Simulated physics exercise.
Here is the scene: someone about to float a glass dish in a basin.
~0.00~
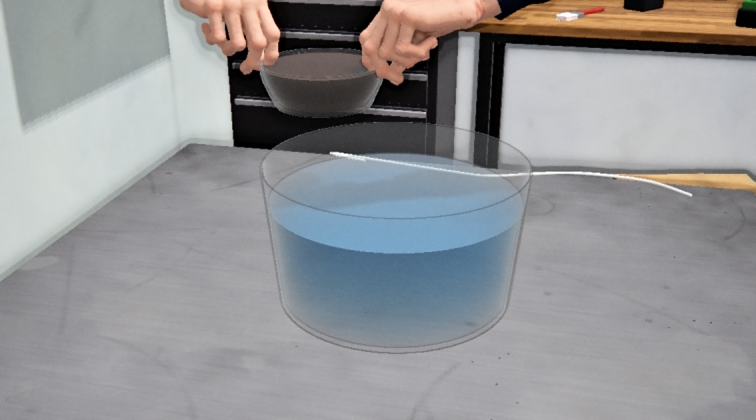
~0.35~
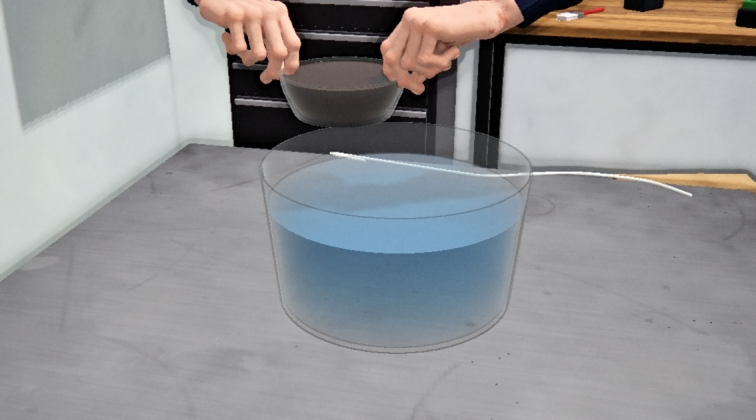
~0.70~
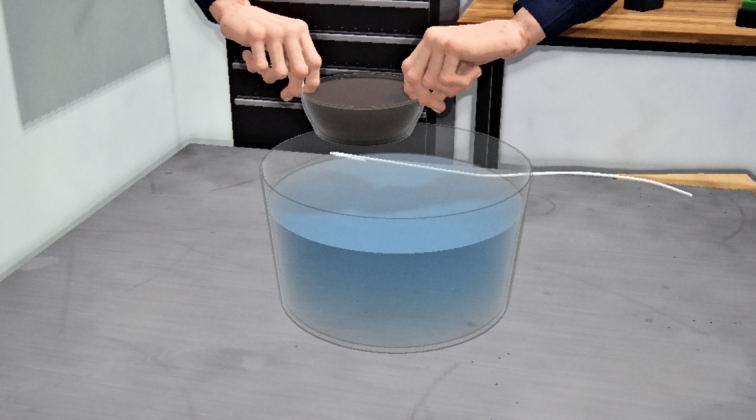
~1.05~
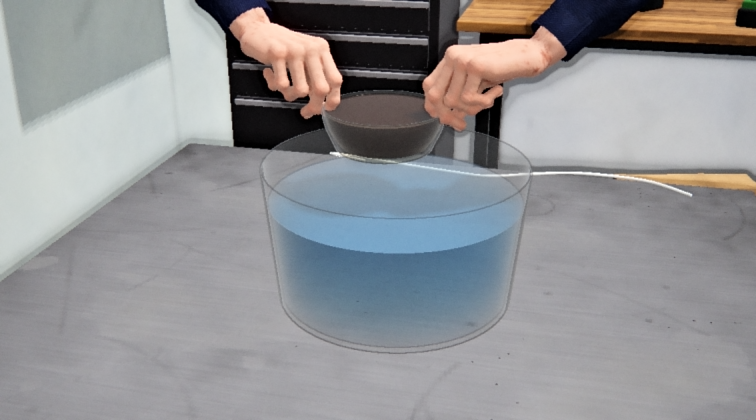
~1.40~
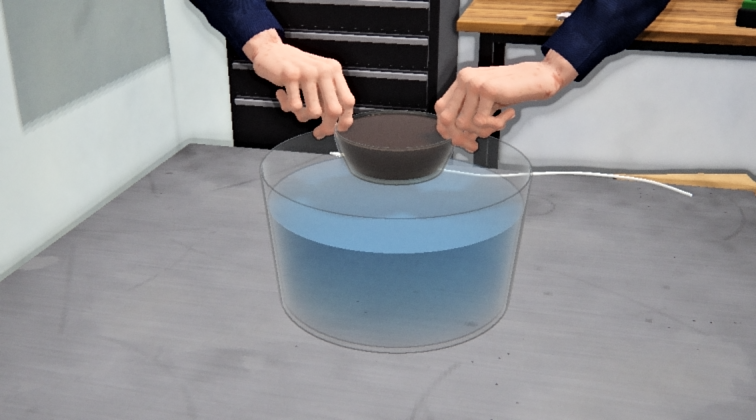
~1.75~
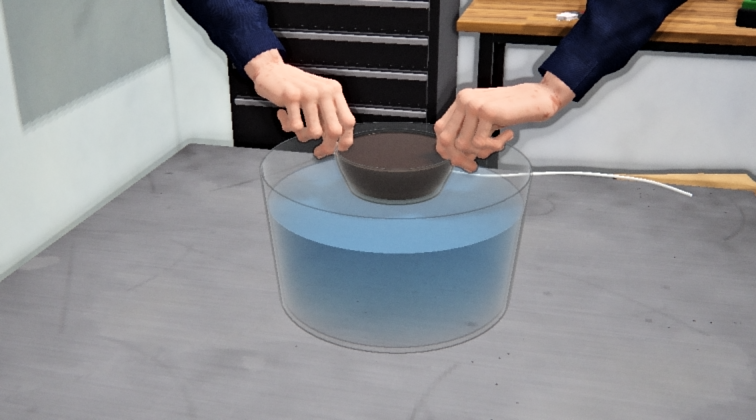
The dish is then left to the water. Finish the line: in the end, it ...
In the end, it slips under the surface.
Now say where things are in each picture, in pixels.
Dish (323, 80) nearly full; above the basin, in the first picture.
Dish nearly full, surface at (343, 76); coming down, in the second picture.
Dish (364, 107) nearly full; lower, in the third picture.
Dish nearly full, surface at (384, 111); lower still, in the fourth picture.
Dish (396, 146) nearly full; close to the surface, in the fifth picture.
Dish nearly full, surface at (396, 152); just over the surface, in the sixth picture.
Around 2.2 s, the dish dips into the water.
Around 2.8 s, water pours in over its rim.
Around 5.0 s, the dish lies on the bottom.
